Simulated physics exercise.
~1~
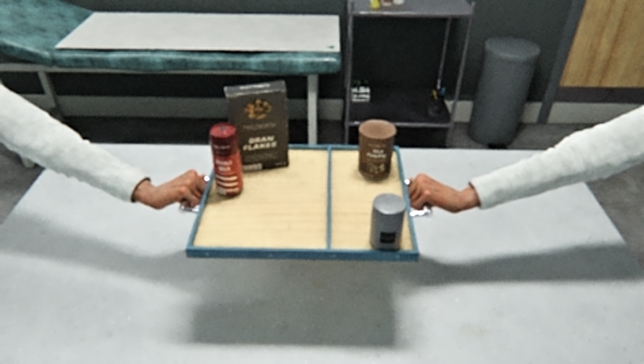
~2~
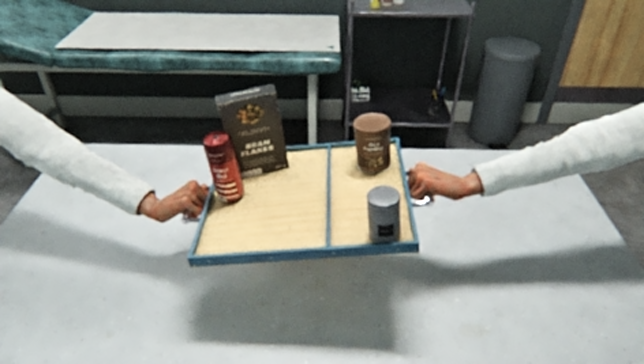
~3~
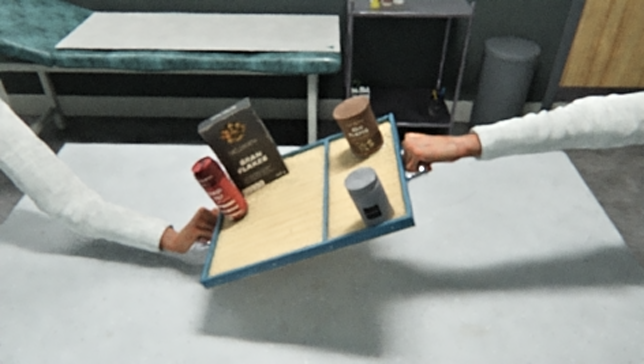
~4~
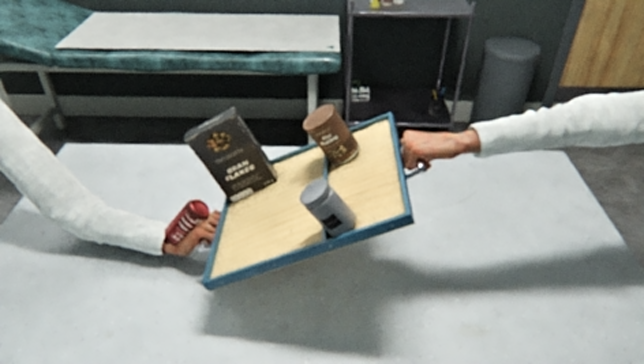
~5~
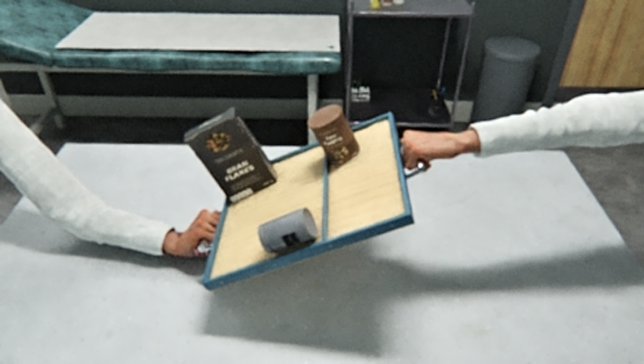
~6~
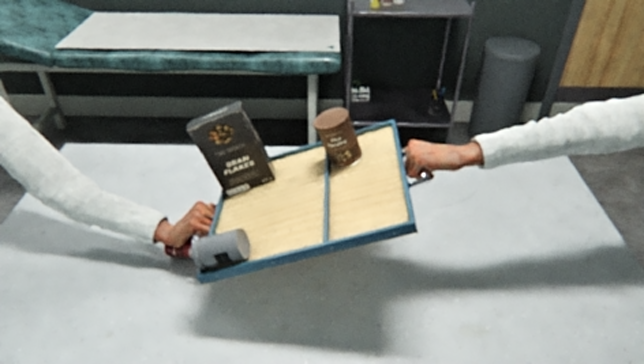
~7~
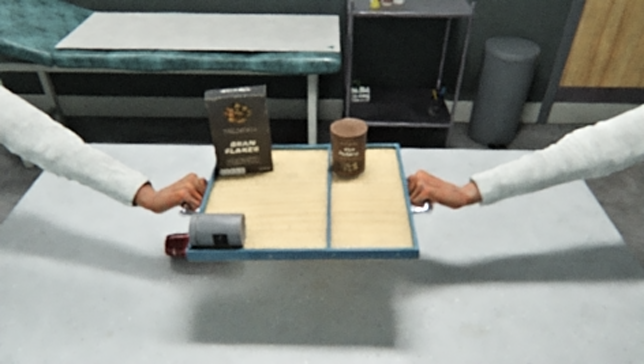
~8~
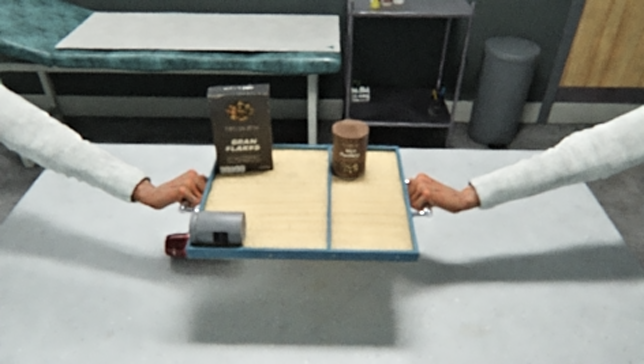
Two hands tip a tray left and level it; the can falls off, the jar topples.
